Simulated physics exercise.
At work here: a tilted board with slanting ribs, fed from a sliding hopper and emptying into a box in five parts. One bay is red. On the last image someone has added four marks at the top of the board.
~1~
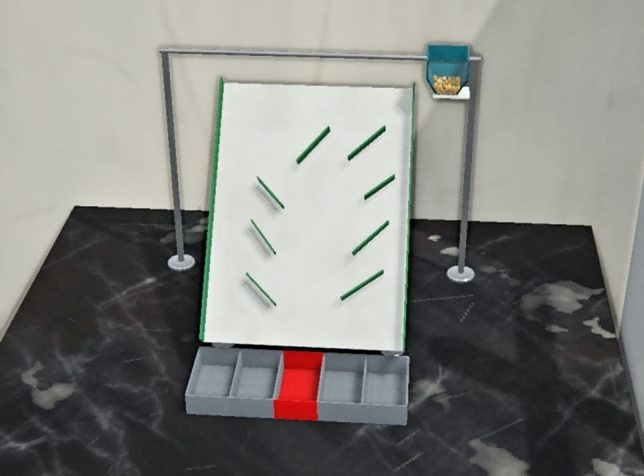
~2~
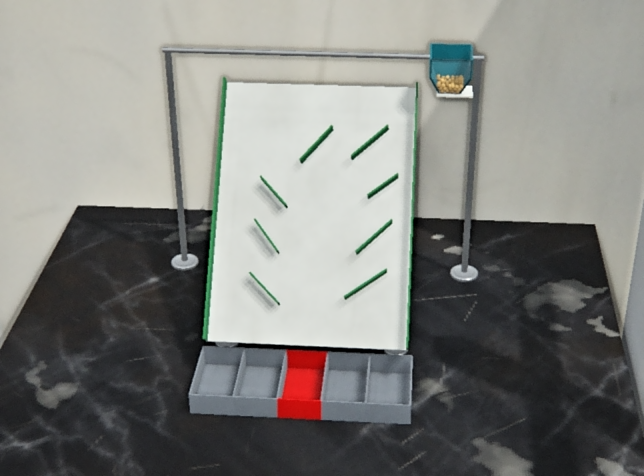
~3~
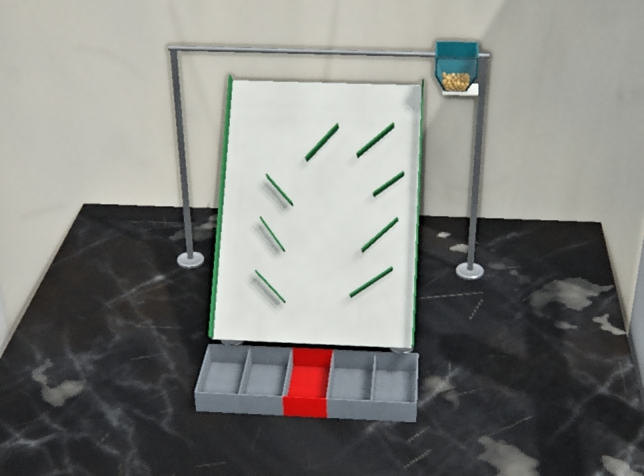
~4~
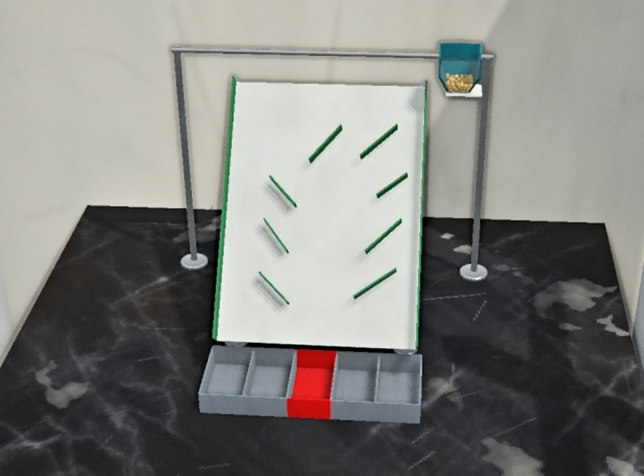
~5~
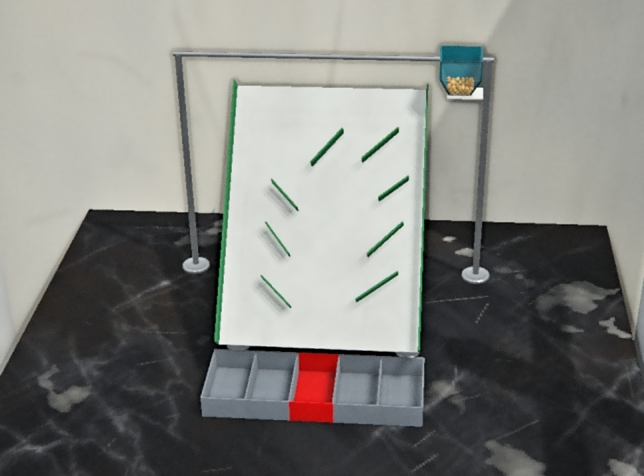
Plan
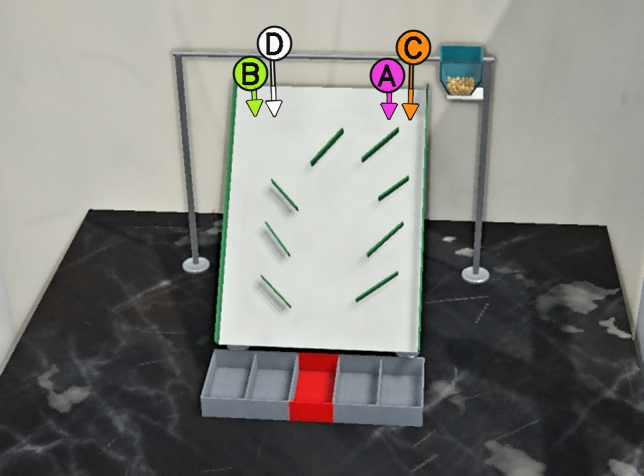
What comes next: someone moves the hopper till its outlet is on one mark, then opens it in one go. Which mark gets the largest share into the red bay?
Choose A.
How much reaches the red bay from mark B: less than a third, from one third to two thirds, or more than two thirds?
Mark B gives less than a third.
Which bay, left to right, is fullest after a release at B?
It is the first one.
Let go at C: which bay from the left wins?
The fifth from the left.
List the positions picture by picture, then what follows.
In the first frame, hopper near (447, 84), dried chickpeas, door shut.
In the second frame, ribs (300, 159) to (332, 125), (351, 156) to (388, 125), (260, 176) to (286, 204).
In the third frame, ribs (373, 193) to (404, 171), (260, 216) to (283, 249), (362, 249) to (398, 217).
In the fourth frame, ribs (259, 271) to (288, 302), (353, 296) to (396, 268).
In the fifth frame, red bay near (311, 410), number 3 of 5 from the left.
On the marked copy, mark A meets the board at (389, 113); mark B meets the board at (254, 110); mark C meets the board at (410, 113); mark D meets the board at (274, 110).
Choosing A, close to a third in the red bay, close to half in other bays, a small share outside the box.
Choosing B, only a few in the red bay, the bulk in other bays, a small share outside the box.
Choosing C, close to a quarter in the red bay, close to two thirds in other bays, a small share outside the box.
Choosing D, a small share in the red bay, the bulk in other bays, a small share outside the box.
